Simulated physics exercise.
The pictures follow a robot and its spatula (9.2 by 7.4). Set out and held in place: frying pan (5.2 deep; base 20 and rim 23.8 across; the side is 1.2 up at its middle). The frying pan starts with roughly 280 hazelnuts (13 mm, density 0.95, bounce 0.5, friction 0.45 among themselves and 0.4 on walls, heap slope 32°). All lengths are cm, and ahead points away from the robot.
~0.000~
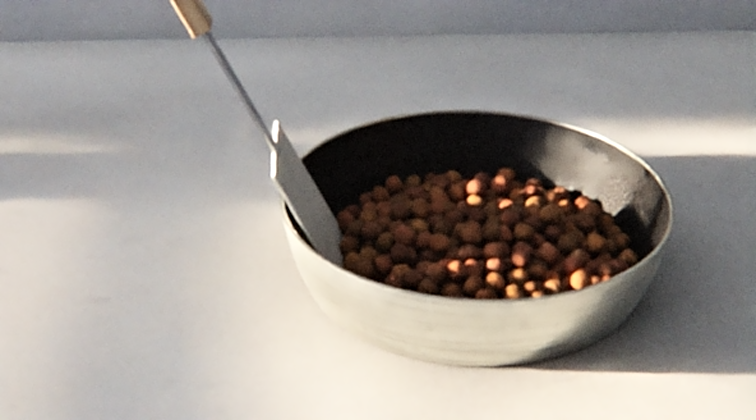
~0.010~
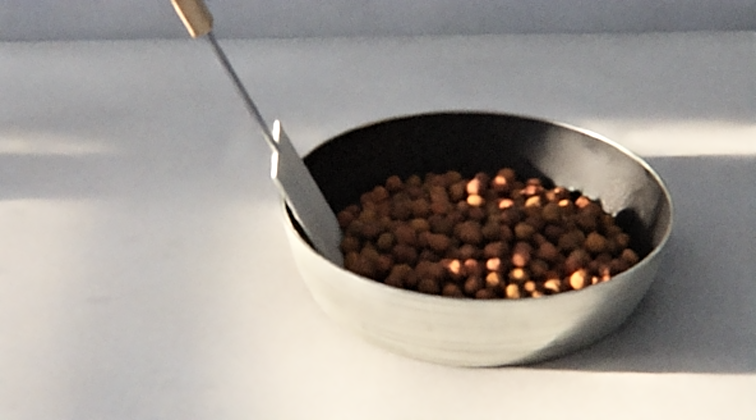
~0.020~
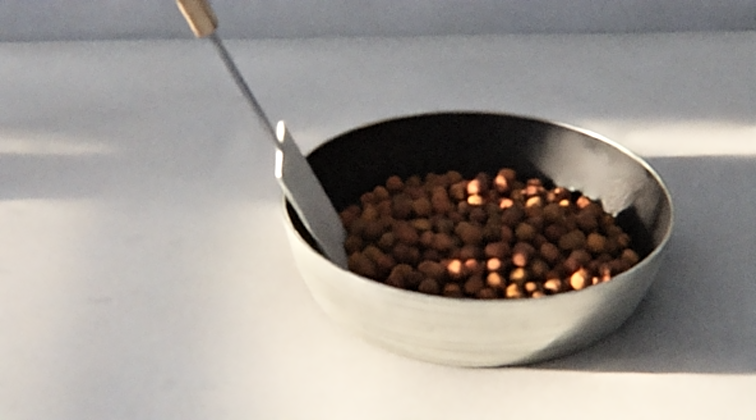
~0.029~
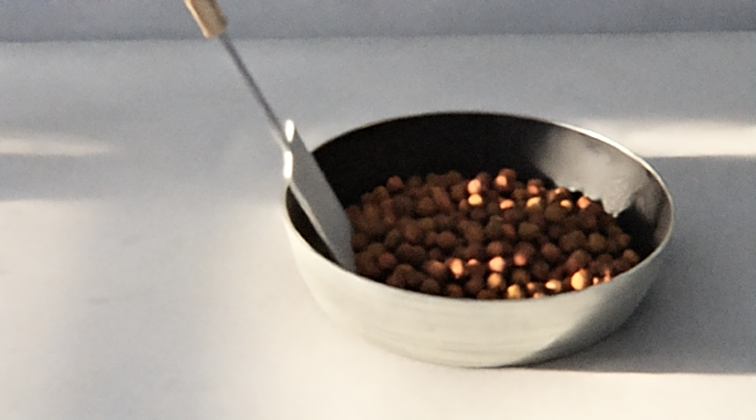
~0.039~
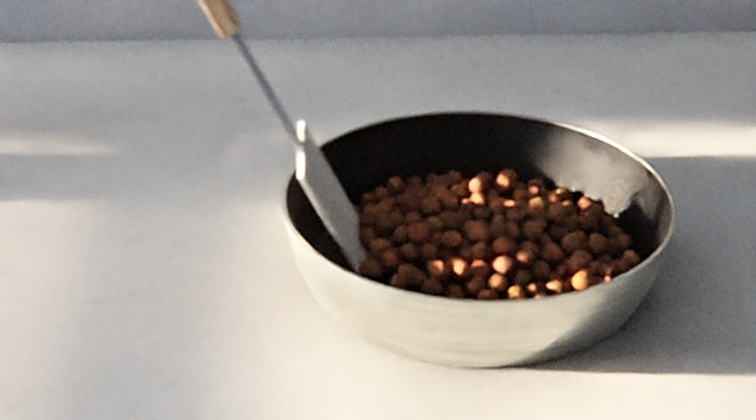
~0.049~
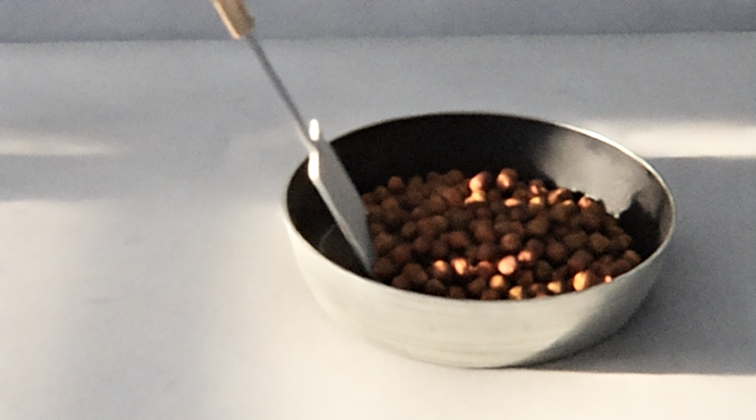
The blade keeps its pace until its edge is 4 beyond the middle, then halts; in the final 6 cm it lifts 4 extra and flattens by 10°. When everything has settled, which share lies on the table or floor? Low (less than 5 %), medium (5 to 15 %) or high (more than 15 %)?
On the table or floor the share is low, less than 5 %.
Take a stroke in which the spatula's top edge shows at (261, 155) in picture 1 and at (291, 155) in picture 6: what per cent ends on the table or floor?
About 0 per cent.
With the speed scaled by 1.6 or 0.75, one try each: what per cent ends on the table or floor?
Some 15 and 0 per cent.
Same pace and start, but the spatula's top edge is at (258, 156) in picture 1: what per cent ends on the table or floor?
Some 0 per cent.
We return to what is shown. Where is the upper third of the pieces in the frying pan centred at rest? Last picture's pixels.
Around (594, 240).
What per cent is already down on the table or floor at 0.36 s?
Some 0 per cent.
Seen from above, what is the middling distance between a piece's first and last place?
Some 2 cm.
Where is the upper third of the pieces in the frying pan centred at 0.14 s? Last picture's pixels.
At about (520, 232).
After 0.09 s, sloping 64°, highest piece 5 above the table; 282 in the frying pan.
After 0.14 s, sloping 59°, highest piece 7 above the table; 282 in the frying pan.
After 0.36 s, sloping 54°, highest piece 6 above the table; 280 in the frying pan, 2 on the table or floor.
After 1.41 s, sloping 54°, highest piece 4 above the table; 279 in the frying pan, 3 on the table or floor.
In the end, 279 in the frying pan, 3 on the table or floor. That is 1 % on the table or floor.
